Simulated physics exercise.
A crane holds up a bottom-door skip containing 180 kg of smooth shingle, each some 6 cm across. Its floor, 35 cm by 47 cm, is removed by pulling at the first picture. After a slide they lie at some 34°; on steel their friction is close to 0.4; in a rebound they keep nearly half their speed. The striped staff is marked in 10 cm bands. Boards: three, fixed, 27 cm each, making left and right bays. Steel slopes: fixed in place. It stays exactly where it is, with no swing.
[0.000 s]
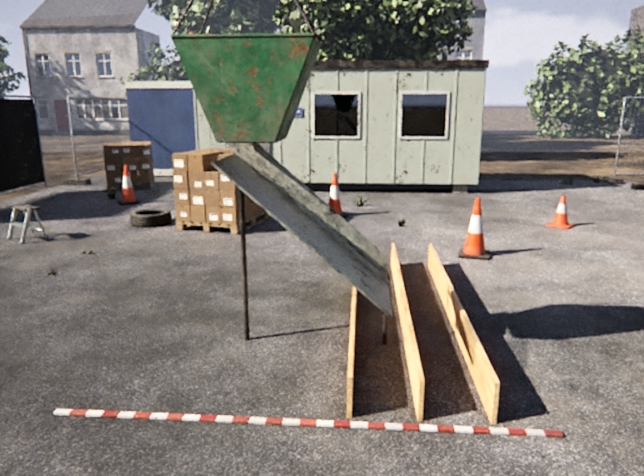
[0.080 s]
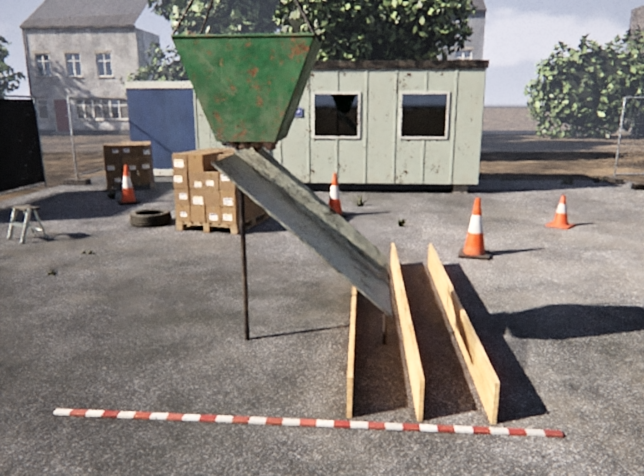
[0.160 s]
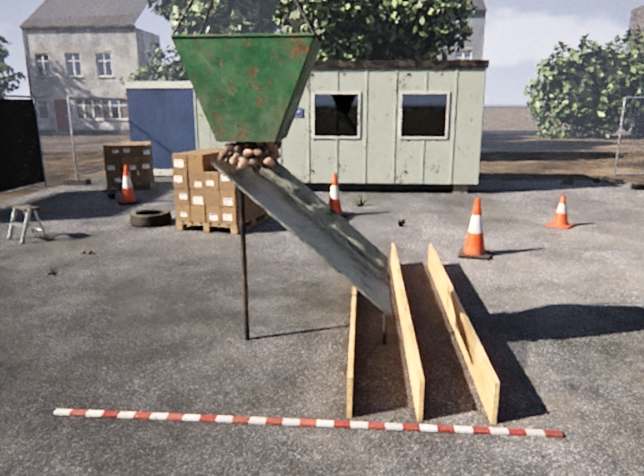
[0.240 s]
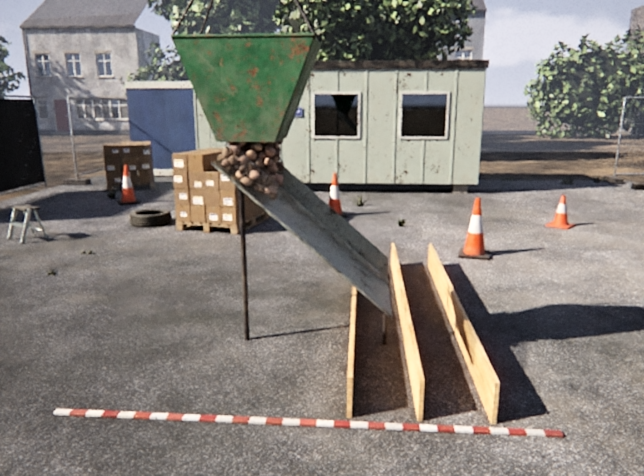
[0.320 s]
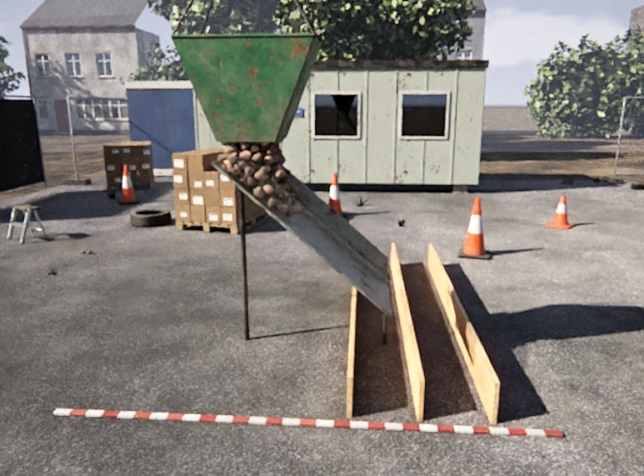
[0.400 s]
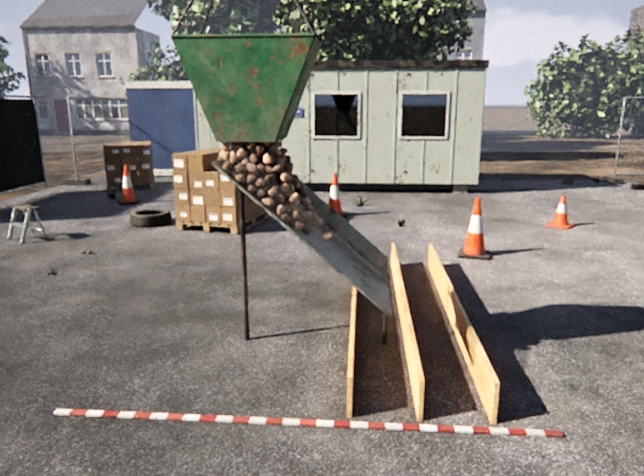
In a paved yard with traffic cones, stacked boxes and a pale cabin, a rusty green skip hangs above a sloping metal chute and upright wooden boards. Rounded stones emerge from the skip's underside, gather at the chute's top, then slide down rightward in a thickening stream covering its upper part.
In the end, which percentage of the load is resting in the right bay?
Some 95 per cent of the load ends in the right bay.
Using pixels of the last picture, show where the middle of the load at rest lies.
Centre position approx (446, 363).
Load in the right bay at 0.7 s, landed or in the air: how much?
Roughly 0 percent by that time.
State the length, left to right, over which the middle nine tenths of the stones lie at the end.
The stretch runs about 30 cm.
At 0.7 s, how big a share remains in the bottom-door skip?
It holds some 20 per cent.
After 0.7 s, 19 % in the bottom-door skip, 72 % on the steel, 3 % falling or lying left of the bays, 3 % falling or lying in the left bay, 2 % falling or lying in the right bay; the stones farthest right are at (434, 336).
After 1.1 s, 0 % in the bottom-door skip, 52 % on the steel, 8 % falling or lying in the left bay, 40 % falling or lying in the right bay; the stones farthest right are at (478, 355).
After 1.7 s, 0 % in the bottom-door skip, 1 % on the steel, 4 % falling or lying in the left bay, 92 % falling or lying in the right bay, 3 % falling or lying right of the bays; the stones farthest right are at (544, 372).
After 2.6 s, 0 % in the bottom-door skip, 95 % falling or lying in the right bay, 4 % falling or lying right of the bays; the stones farthest right are at (590, 378).
After 4.5 s, 0 % in the bottom-door skip, 95 % in the right bay, 4 % right of the bays; the stones farthest right are at (590, 378).
